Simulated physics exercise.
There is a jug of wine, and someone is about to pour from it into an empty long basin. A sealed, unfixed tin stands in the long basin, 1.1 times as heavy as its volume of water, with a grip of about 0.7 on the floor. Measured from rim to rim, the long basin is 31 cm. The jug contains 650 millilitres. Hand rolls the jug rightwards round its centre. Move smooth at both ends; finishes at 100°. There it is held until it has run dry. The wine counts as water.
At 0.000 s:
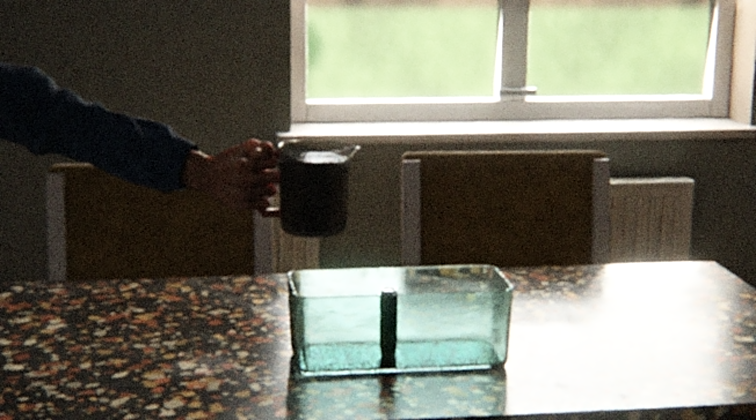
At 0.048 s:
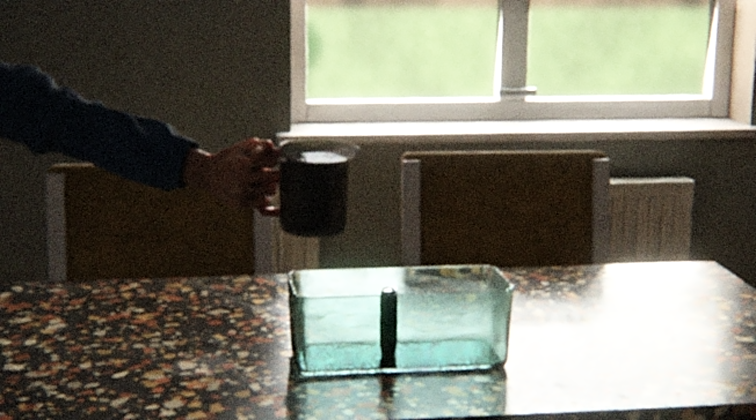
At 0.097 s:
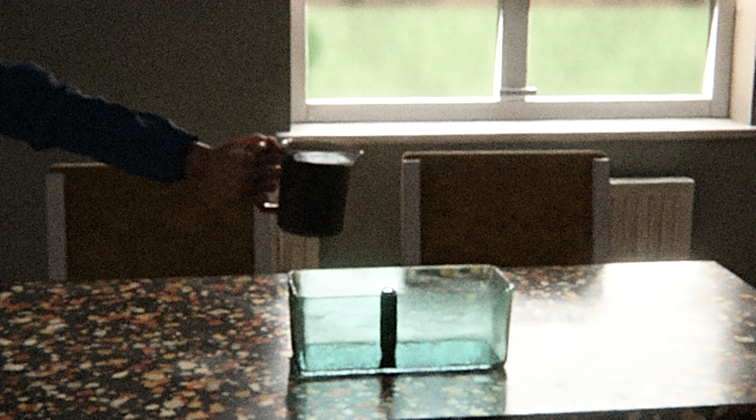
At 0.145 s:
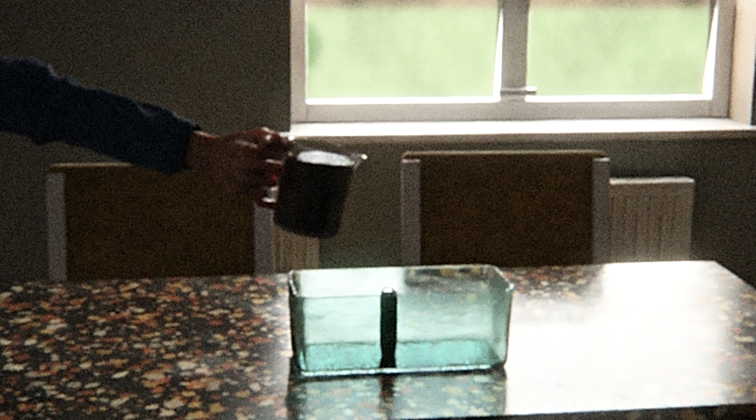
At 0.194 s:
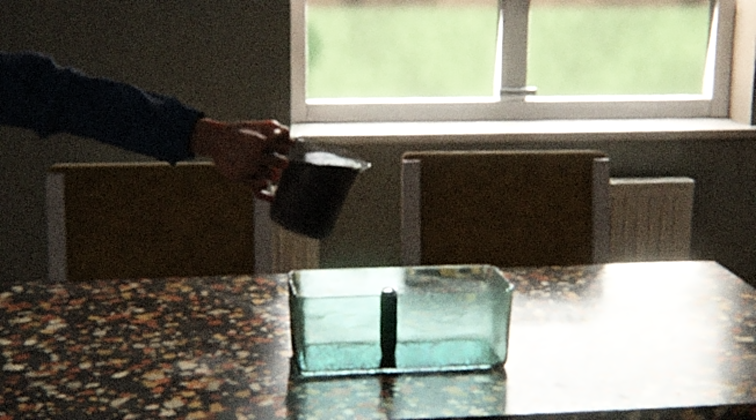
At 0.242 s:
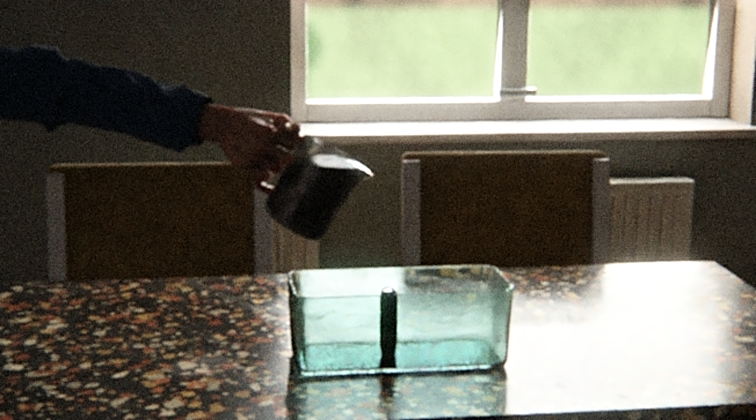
Hand in a dark blue sleeve steadily tilting a jug of dark liquid rightwards above a divided glass basin on a speckled table.
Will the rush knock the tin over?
Looks to me like it holds out.
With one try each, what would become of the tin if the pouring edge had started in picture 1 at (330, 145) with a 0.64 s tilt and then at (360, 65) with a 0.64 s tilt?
Trial 1 - tin tips; trial 2 - tin stays standing.
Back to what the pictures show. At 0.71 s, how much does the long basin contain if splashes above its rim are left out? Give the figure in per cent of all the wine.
Some 58 per cent.
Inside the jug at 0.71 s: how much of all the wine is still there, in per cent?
Close to 22 percent of the whole amount.
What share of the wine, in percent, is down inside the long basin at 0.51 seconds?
About 12 per cent.
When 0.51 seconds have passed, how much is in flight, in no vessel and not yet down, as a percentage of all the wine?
Around 24 in a hundred.
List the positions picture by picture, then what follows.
In the first picture, it leans 0°; its right rim is at (359, 147); the wine meets the walls at (281, 159) and (348, 158); the long basin's rim runs from (291, 286) to (504, 279); the tin's top is at (389, 292).
In the second picture, it leans 1°; its right rim is at (360, 148); the wine meets the walls at (281, 158) and (348, 158).
In the third picture, it leans 6°; its right rim is at (363, 151); the wine meets the walls at (284, 157) and (350, 160).
In the fourth picture, it leans 12°; its right rim is at (366, 157); the wine meets the walls at (286, 158) and (354, 161).
In the fifth picture, it leans 21°; its right rim is at (370, 165); the wine meets the walls at (285, 169) and (360, 164).
In the sixth picture, it leans 31°; its right rim is at (373, 175); the wine meets the walls at (281, 178) and (368, 167).
After 0.51 s the tilt is 90° and 64 per cent is still to pour; the tin stands where it began.
After 0.71 s the tilt is 100° and 22 per cent is still to pour; the tin stands where it began.
After 0.92 s the tilt is 100° and 6 per cent is still to pour; the tin stands where it began.
After 1.14 s the tilt is 100° and 1 per cent is still to pour; the tin stands where it began.
In the end the tin stands where it began.
